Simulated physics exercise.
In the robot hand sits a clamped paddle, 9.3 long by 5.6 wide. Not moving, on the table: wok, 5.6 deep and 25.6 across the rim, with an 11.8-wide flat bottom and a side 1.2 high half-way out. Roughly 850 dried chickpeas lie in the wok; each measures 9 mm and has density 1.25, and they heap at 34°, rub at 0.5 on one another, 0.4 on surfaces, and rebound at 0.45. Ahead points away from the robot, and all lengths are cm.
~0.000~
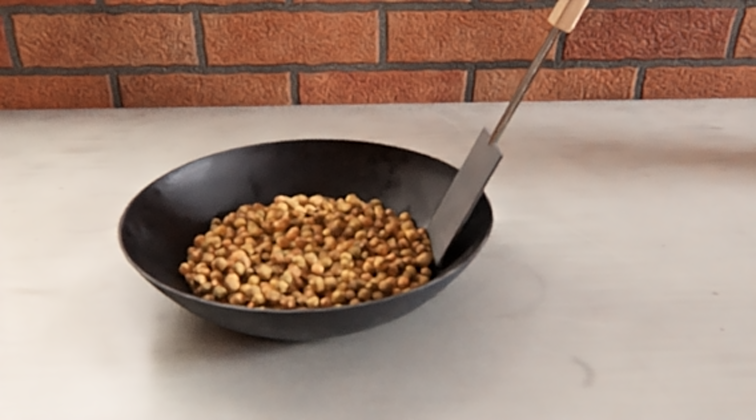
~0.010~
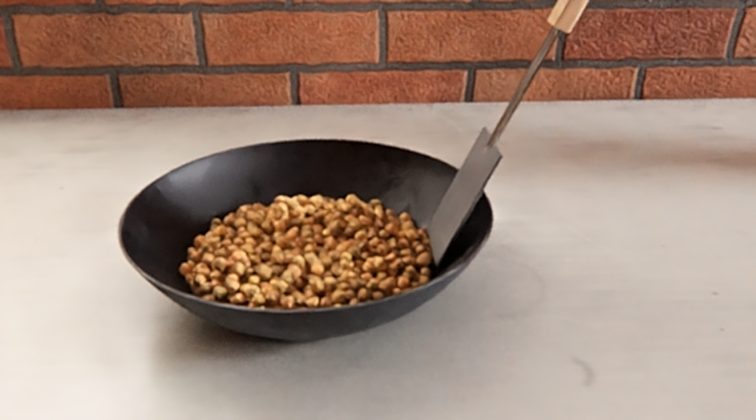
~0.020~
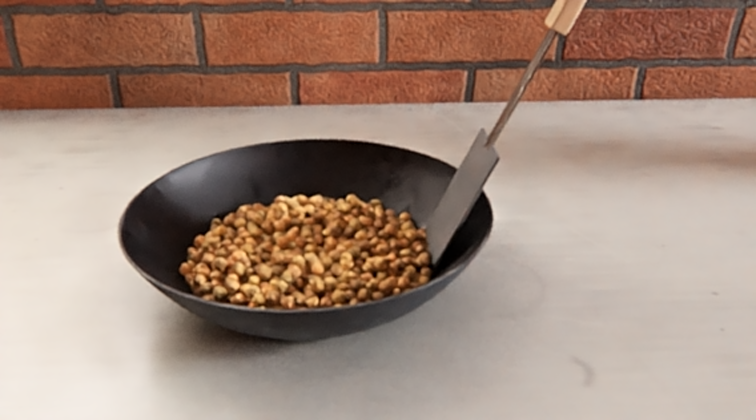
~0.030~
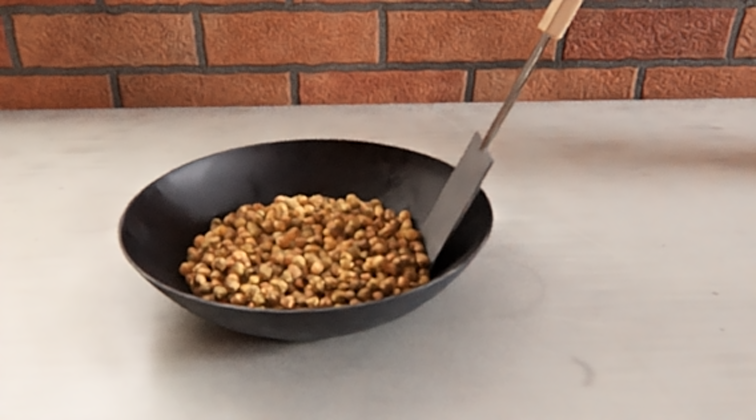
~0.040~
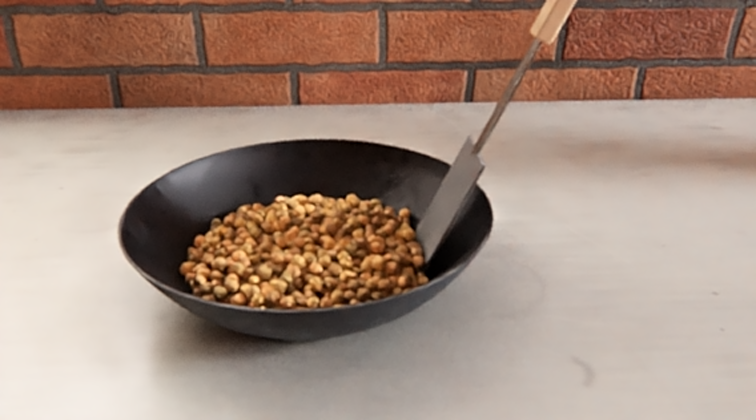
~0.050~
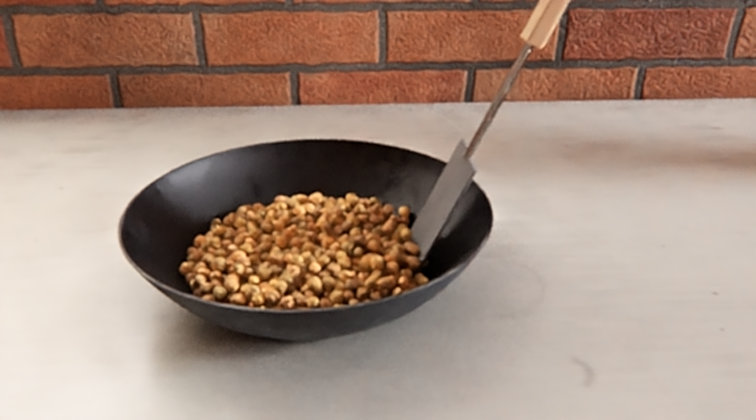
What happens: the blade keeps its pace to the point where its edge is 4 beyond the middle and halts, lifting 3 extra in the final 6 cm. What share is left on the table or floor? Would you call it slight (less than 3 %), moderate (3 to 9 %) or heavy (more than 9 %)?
I would call it slight, less than 3 %.
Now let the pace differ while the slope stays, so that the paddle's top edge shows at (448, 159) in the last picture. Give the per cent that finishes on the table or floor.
Estimate: Close to 5 %.
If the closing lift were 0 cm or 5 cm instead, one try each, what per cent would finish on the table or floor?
I'd put it near 0 in a hundred, then near 0 in a hundred.
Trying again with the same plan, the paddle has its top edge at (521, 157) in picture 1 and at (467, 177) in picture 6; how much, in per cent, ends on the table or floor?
My guess would be close to 10 per cent.
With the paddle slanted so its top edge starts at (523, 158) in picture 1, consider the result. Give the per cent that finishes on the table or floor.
0 percent or so.
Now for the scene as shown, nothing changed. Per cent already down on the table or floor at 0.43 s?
My estimate is roughly 0 %.
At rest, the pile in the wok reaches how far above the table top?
About 5.0 centimetres.
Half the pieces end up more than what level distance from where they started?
The figure is about 2 cm.
By 0.12 s, sloping 65°, highest piece 5 above the table; 854 in the wok.
By 0.20 s, sloping 65°, highest piece 5 above the table; 854 in the wok.
By 0.43 s, sloping 65°, highest piece 5 above the table; 854 in the wok.
By 1.48 s, sloping 65°, highest piece 5 above the table; 854 in the wok.
Final count, 854 in the wok. That is 0 % on the table or floor.
